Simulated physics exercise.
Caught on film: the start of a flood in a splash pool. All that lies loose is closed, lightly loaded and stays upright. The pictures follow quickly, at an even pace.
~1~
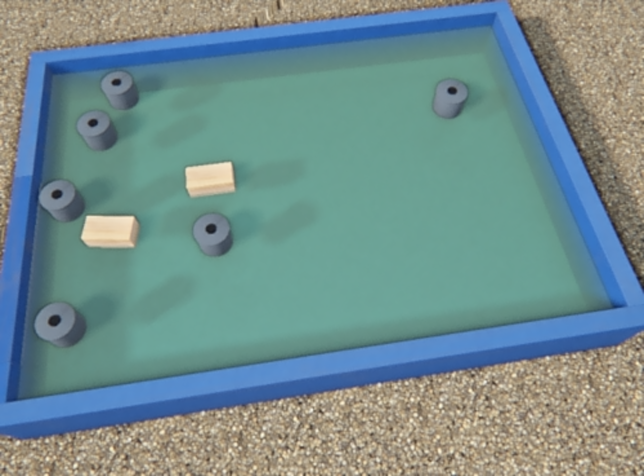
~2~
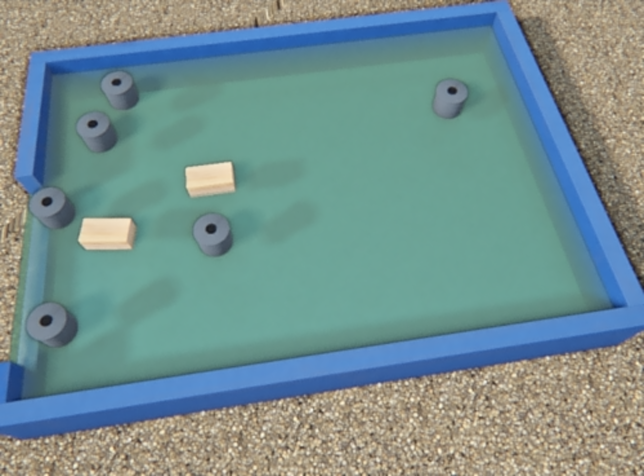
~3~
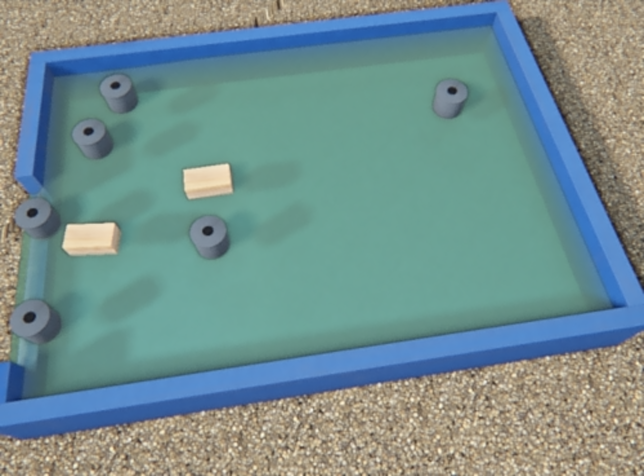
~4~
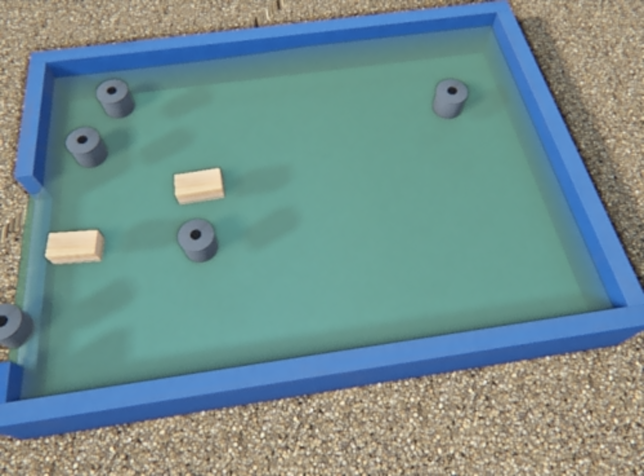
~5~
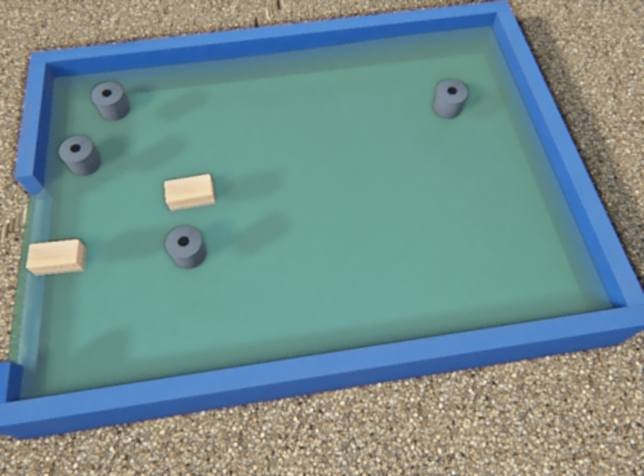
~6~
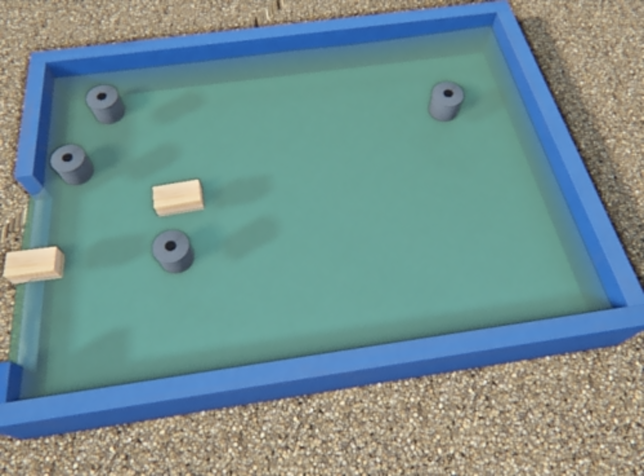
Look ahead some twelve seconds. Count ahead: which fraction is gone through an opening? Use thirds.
Share: At least two thirds.
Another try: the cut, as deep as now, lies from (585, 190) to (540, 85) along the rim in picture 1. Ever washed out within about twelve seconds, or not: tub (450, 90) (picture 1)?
For that one: Yes.
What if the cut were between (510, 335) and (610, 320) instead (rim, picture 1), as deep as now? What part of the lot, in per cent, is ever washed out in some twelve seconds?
About 0 per cent.
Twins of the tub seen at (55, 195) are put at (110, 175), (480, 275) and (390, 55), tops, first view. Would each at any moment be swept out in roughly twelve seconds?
In that order: Yes, kept in, stays.
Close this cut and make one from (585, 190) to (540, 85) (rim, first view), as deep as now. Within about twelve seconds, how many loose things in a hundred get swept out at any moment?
Near 10 in a hundred.
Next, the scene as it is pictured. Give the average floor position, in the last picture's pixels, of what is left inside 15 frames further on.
Close to (250, 165).
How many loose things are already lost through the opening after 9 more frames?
That makes 4.
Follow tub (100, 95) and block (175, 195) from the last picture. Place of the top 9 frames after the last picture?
Close to (78, 128) and (90, 232).
A moment on, 3 of 8 are out; 5 afloat.
Next, 4 of 8 are out; 4 afloat.
Later, 6 of 8 are out; 2 afloat.
In the end, 6 of 8 are out; 2 afloat.
